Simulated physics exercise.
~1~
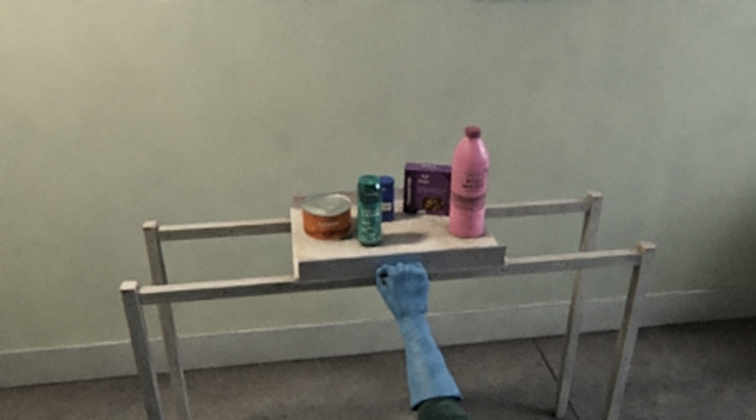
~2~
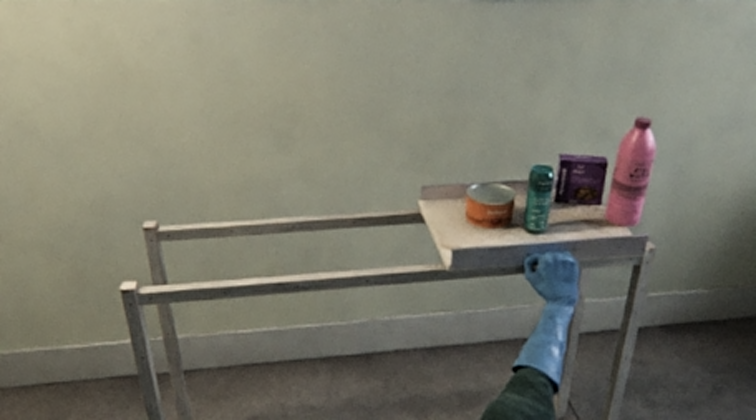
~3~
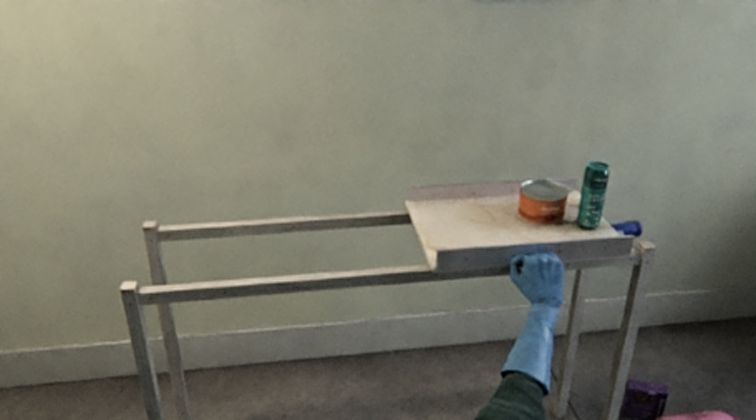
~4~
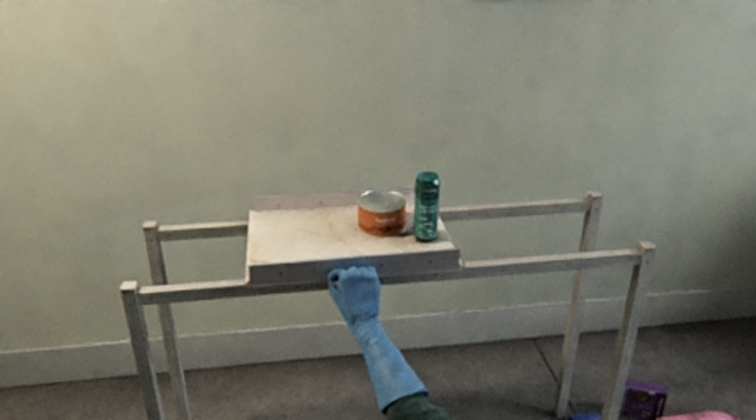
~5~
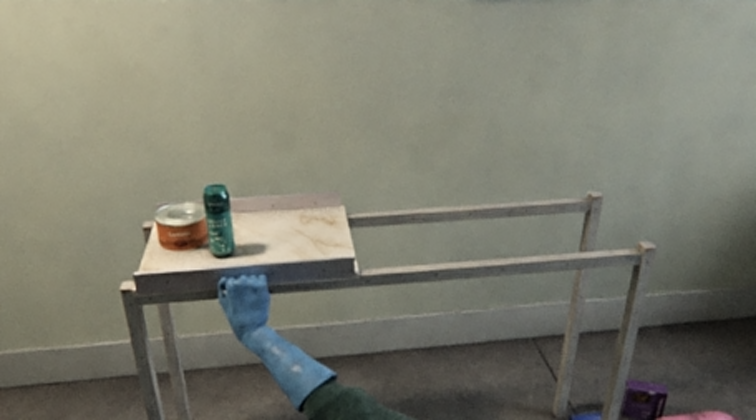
The video shows a blue-gloved hand pushing a tray holding containers right along a wooden frame, where a purple packet, pink bottle and blue container fall off, before moving it left, ending with the orange tub and turquoise can still on the tray.
